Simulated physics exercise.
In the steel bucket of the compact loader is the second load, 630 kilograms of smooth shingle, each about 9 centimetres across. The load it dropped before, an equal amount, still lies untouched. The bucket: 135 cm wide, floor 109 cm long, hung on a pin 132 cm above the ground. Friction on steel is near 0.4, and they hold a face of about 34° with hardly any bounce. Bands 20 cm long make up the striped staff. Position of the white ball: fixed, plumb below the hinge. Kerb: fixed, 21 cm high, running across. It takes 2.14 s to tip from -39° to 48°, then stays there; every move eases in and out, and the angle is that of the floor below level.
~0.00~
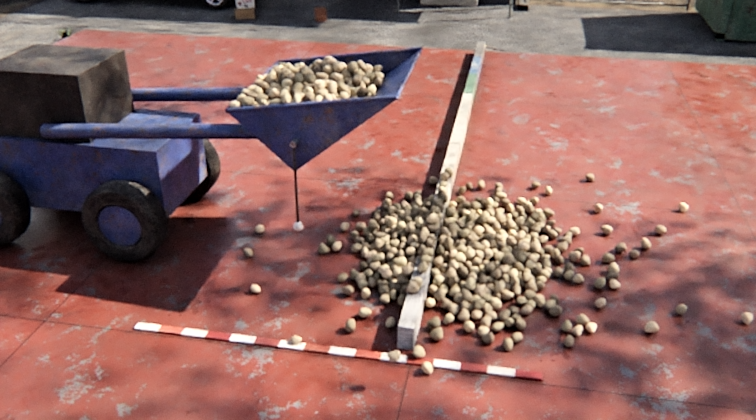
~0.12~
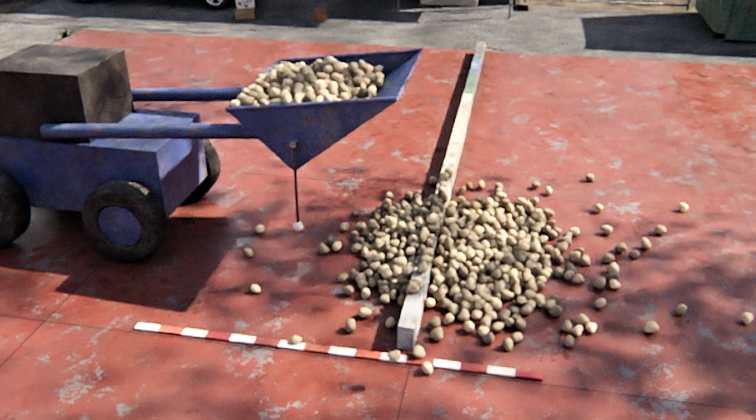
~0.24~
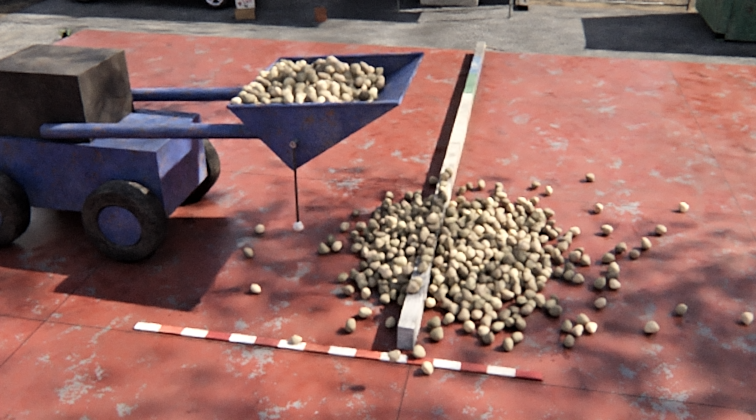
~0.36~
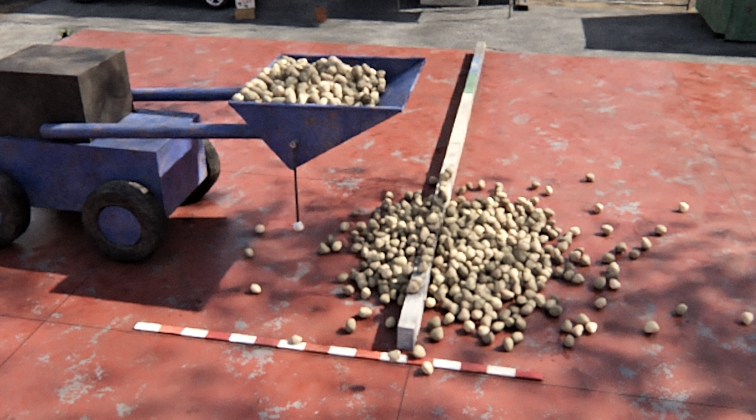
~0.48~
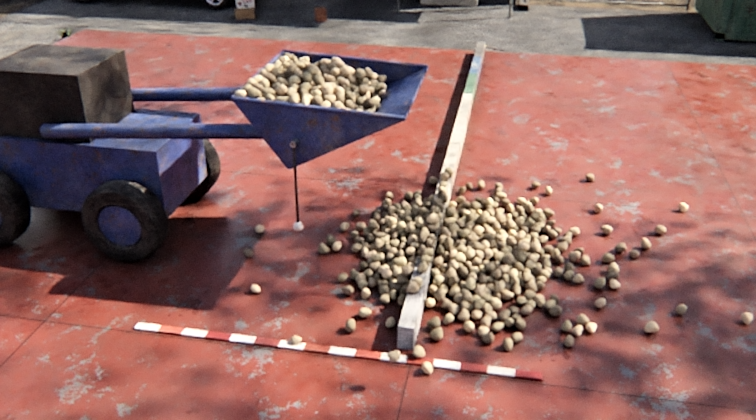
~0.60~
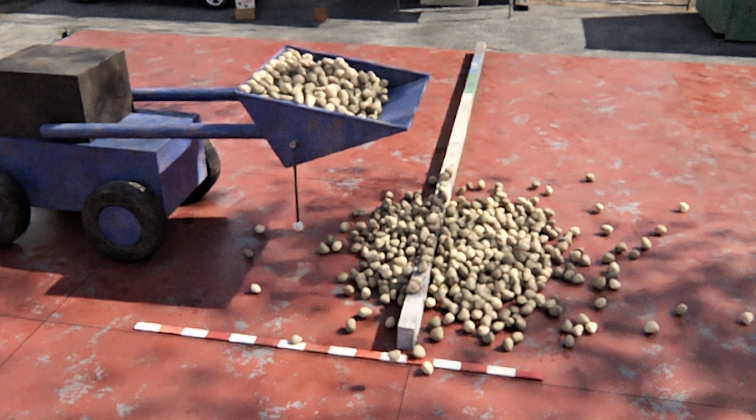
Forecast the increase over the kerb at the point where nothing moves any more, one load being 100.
I would say 27 per cent.
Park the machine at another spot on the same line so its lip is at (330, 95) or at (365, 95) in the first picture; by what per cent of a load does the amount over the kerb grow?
Case one about 0 %, case two about 5 %.
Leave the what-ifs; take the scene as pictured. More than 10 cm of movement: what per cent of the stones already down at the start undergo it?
Some 20 percent, give or take.
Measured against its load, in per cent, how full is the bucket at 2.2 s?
It holds some 5 percent.
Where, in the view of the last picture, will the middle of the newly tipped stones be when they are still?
Around (404, 234) in the last picture.
After 1.6 s the floor is at 34°; in per cent of one load, 86 in the bucket, 50 on this side of the kerb, 64 over the kerb; the foremost stones are at (682, 275).
After 2.2 s the floor is at 48°; in per cent of one load, 6 in the bucket, 110 on this side of the kerb, 85 over the kerb; the foremost stones are at (682, 275).
After 2.6 s the floor is at 48°; in per cent of one load, 0 in the bucket, 110 on this side of the kerb, 90 over the kerb; the foremost stones are at (682, 275).
After 5.4 s the floor is at 48°; in per cent of one load, 0 in the bucket, 109 on this side of the kerb, 91 over the kerb; the foremost stones are at (682, 275). Net gain over the kerb, 27.
